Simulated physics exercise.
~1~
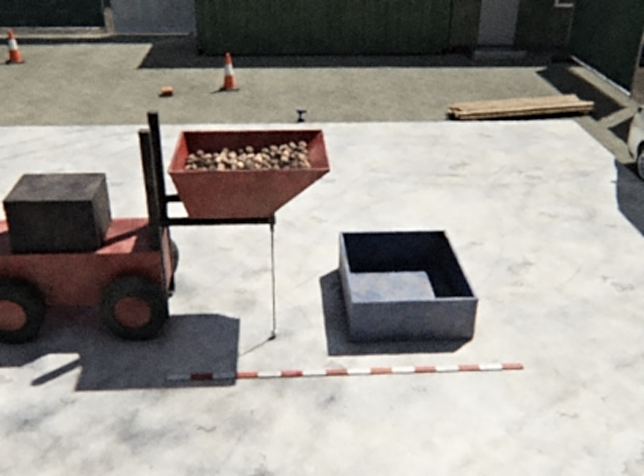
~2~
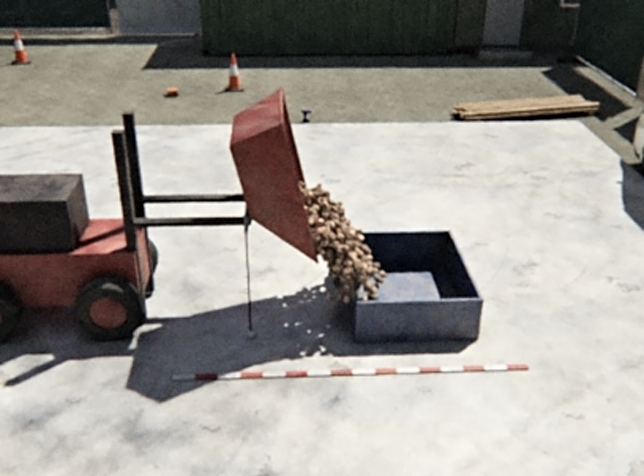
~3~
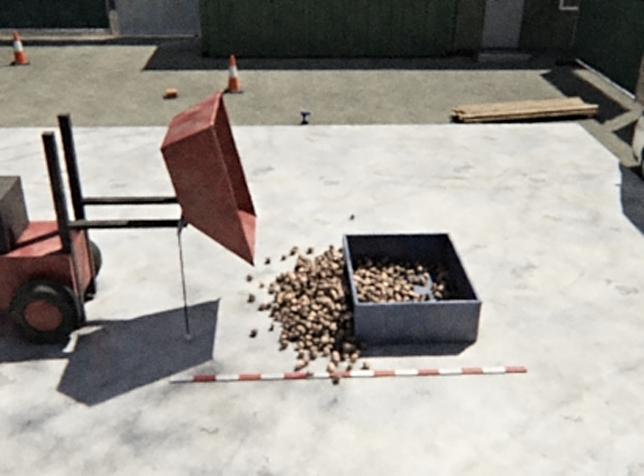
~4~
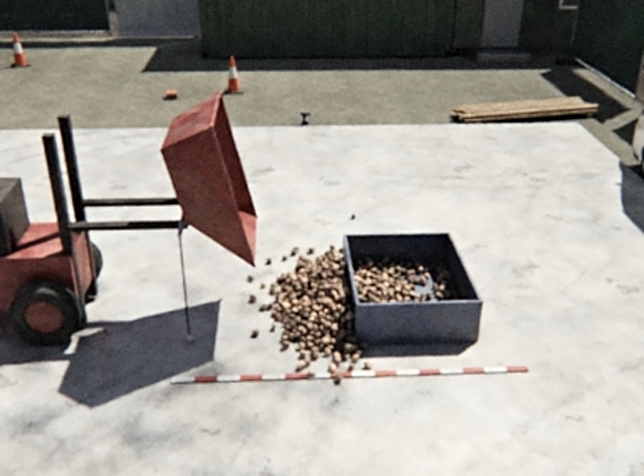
A red forklift with black wheels holds up a red skip full of brownish stones on a sunlit pale concrete yard, seen from above and to the side. To the right sits an open blue-grey bin, with a red and white striped pole on the ground in front and traffic cones and planks behind. The skip tips steeply toward the bin, and the stones pour out in a stream while the machine backs away to the left. Many land short, heaping against the bin's left side, while a smaller share settles inside. Finally, the emptied skip stays tilted and everything lies still.
